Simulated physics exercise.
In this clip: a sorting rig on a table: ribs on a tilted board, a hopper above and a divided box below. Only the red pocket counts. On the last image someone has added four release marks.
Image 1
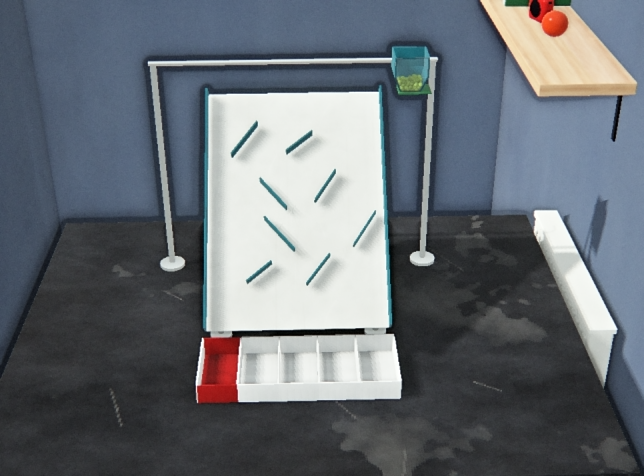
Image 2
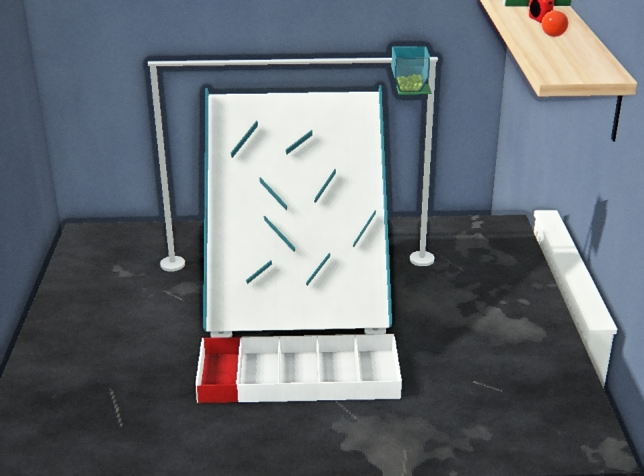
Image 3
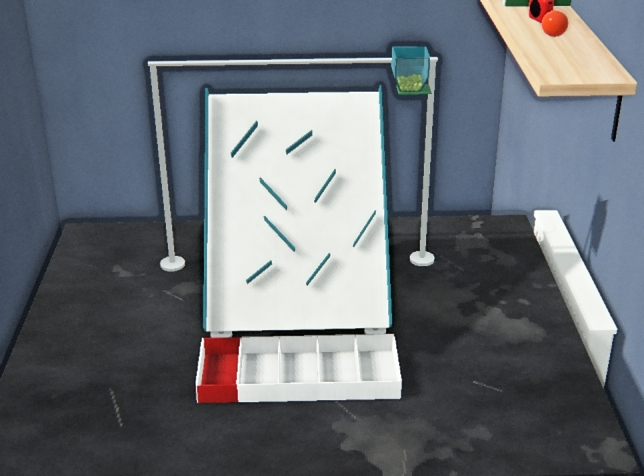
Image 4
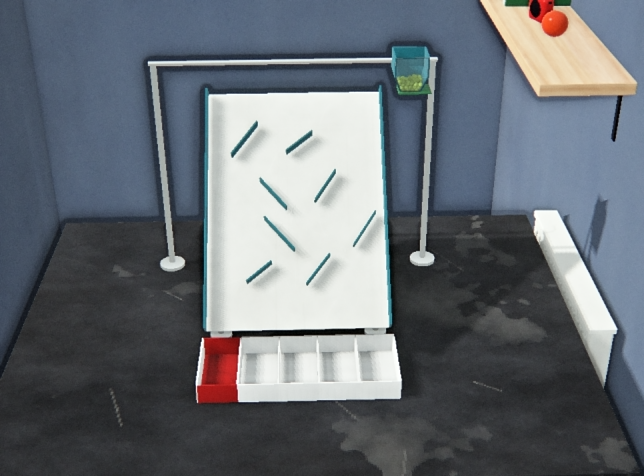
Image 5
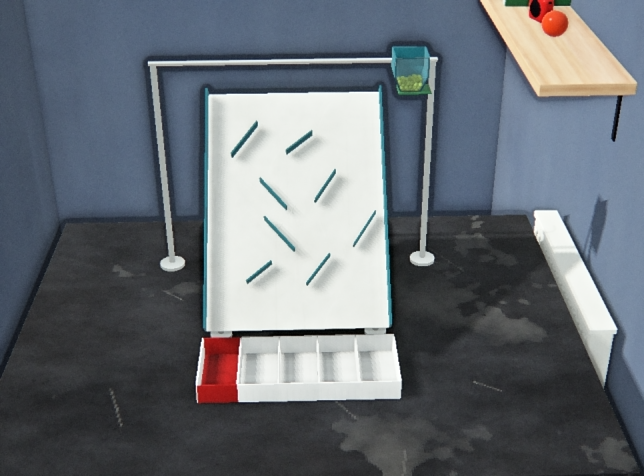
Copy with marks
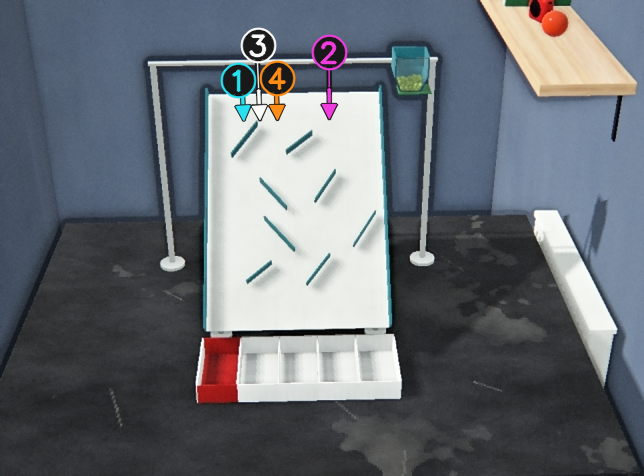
A tilted white board with teal ribs standing motionless above a divided box with one red pocket, a small hopper at upper right.
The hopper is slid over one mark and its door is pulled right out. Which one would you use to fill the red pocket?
I would pick mark 1.
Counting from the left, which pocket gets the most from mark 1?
The first.
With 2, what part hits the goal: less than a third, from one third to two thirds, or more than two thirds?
Less than a third.
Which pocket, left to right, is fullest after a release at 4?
The second from the left.
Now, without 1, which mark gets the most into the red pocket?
Here it is mark 3.
On the marked copy, mark 1 meets the board at (243, 115); mark 2 meets the board at (329, 113); mark 3 meets the board at (259, 114); mark 4 meets the board at (277, 114).
For mark 1, most in the red pocket, a small part in other pockets, a small part outside the box.
For mark 2, none in the red pocket, nearly all in other pockets, a stray few outside the box.
For mark 3, about a third in the red pocket, about half in other pockets, a small part outside the box.
For mark 4, about a quarter in the red pocket, most in other pockets, a stray few outside the box.
